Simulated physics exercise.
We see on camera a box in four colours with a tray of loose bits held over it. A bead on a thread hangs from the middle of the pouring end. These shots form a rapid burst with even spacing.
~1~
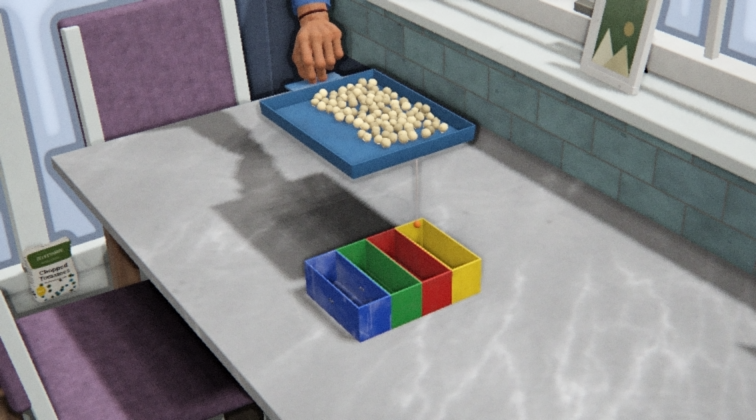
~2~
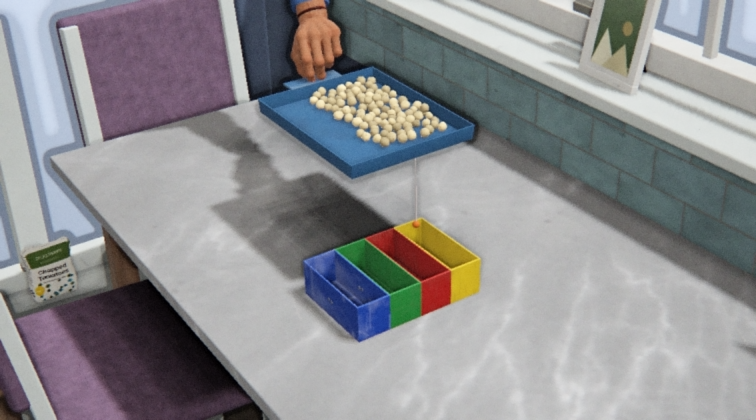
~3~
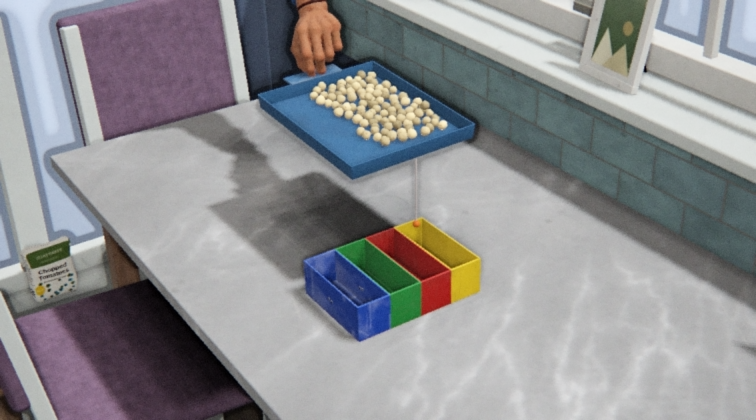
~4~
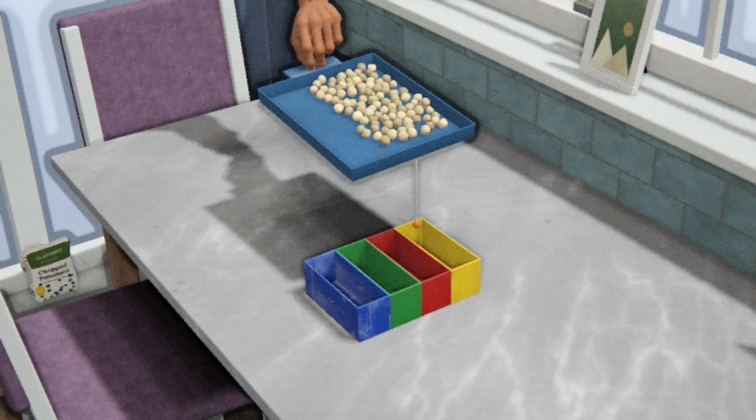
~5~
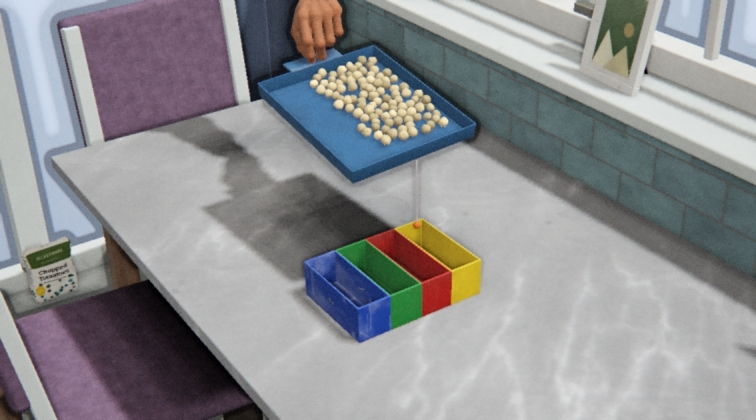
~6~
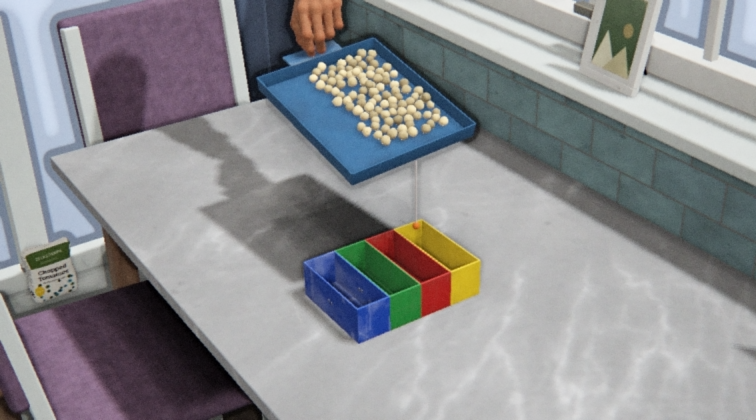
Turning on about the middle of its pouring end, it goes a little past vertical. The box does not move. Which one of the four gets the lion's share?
Lion's share: Green.
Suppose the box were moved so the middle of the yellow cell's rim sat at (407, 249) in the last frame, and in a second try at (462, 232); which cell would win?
For the first spot I'd say the red cell, and for the second spot that blue cell.
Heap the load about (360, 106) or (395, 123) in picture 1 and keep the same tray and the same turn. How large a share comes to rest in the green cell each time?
It would be roughly 60 per cent for the first and roughly 40 per cent for the second.
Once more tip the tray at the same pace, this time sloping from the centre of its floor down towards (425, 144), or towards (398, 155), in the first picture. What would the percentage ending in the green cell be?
Respectively 0 % and 20 %.
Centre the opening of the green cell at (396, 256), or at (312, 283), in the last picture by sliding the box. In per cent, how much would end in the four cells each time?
First placement near 90 percent, second near 70 percent.
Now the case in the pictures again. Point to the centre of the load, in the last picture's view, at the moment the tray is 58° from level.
The load's middle is around (384, 134).
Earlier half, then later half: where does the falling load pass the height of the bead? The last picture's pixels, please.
Half one: (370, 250), half two: (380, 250).
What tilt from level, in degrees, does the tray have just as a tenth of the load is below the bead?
Around 100° of tilt.
Soon, tray tipped steeply; nearly all on the tray; a stray few in the green cell.
A while on, tray tipped right over; nearly all on the tray; a stray few in the green cell; a stray few in the yellow cell; a stray few falling or outside the box.
Towards the end, tray tipped past a quarter turn; about half in the green cell; about a quarter in the red cell; a small part in the blue cell; a small part in the yellow cell; a small part falling or outside the box.
Finally, tray tipped past a quarter turn; about half in the green cell; about a quarter in the red cell; a small part in the blue cell; a small part in the yellow cell; a small part outside the box.
